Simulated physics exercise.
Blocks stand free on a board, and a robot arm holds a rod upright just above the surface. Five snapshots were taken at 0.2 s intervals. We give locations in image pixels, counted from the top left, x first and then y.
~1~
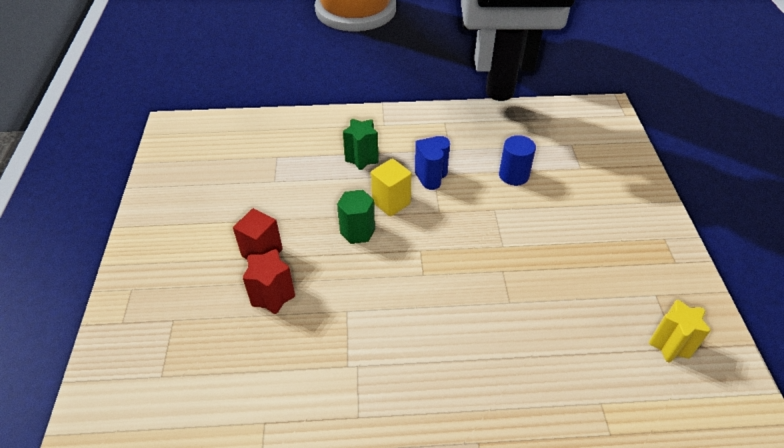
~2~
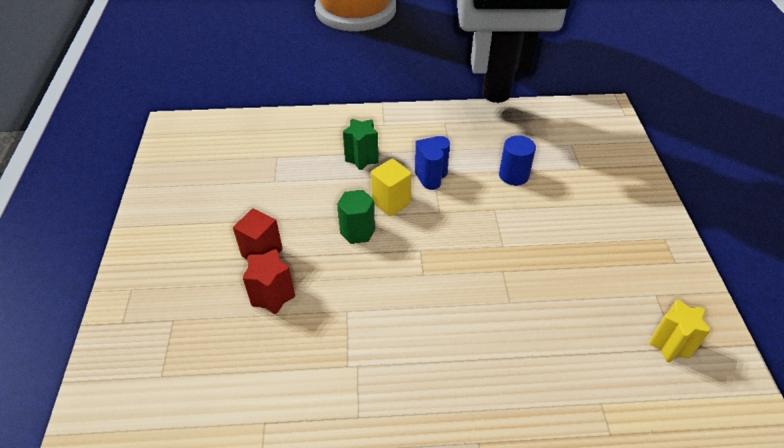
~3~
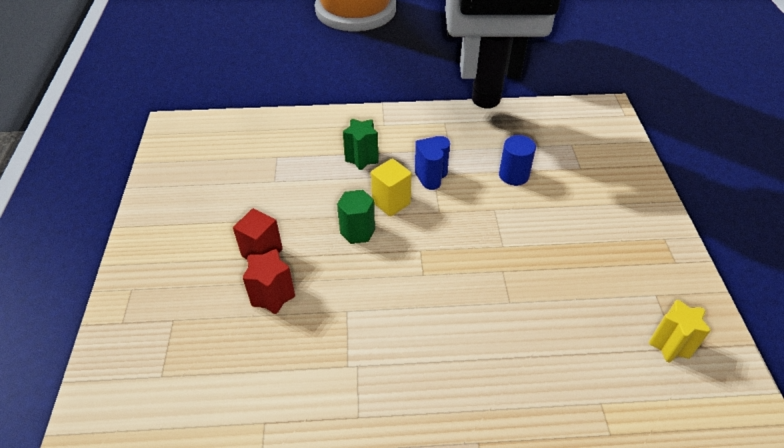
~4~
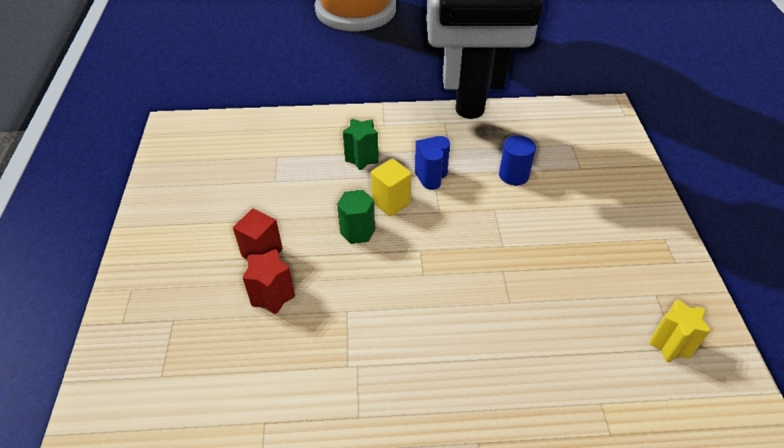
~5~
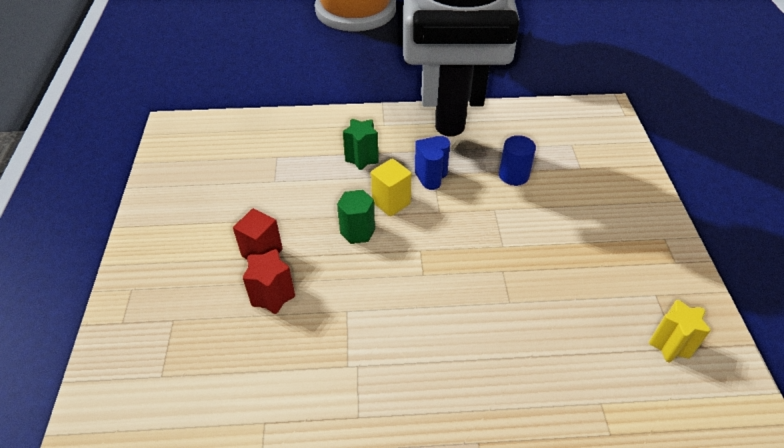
A robot arm's dark rod moved slowly left and toward the viewer, from beyond the board's far edge to just behind the blue heart block, while the scattered red, green, blue and yellow blocks stayed still.
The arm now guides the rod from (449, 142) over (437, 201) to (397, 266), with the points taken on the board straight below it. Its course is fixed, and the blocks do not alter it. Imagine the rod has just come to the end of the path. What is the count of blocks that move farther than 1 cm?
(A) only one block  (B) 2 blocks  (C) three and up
My answer is option B.
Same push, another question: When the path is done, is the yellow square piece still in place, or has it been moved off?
That block is shifted.
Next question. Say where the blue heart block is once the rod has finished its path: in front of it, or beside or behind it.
I'd say it has come free.
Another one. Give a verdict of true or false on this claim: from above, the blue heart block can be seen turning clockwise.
Answer: True.
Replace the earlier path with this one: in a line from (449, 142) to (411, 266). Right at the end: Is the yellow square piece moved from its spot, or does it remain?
By then it is displaced.
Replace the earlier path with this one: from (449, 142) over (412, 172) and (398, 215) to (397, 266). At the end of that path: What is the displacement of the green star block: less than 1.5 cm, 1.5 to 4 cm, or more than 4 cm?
Less than 1.5 cm.
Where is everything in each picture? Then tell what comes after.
In the first picture, tip of the rod at (500, 94), middles of tops, green hexagon at (356, 201), yellow square piece at (391, 172), blue heart block at (433, 146), blue cylinder at (520, 145).
In the second picture, rod at (496, 95), nothing pushed.
In the third picture, rod at (486, 101), nothing pushed.
In the fourth picture, rod at (470, 111), nothing pushed.
In the fifth picture, rod at (450, 128), green hexagon at (356, 201), yellow square piece at (391, 172), blue heart block at (433, 146), blue cylinder at (520, 145).
The first path, step by step. One third of the way, rod at (449, 167); yellow square piece at (388, 173); blue heart block at (420, 162), turned 45° clockwise.
Two thirds of the way, rod at (425, 208); green hexagon at (351, 202), turned 20° anticlockwise; yellow square piece at (357, 174), turned 15° clockwise; blue heart block at (393, 185).
At the end, rod at (397, 252); green hexagon at (351, 202), turned 20° anticlockwise; yellow square piece at (357, 174), turned 15° clockwise; blue heart block at (392, 186), turned 140° clockwise; blue cylinder unmoved.
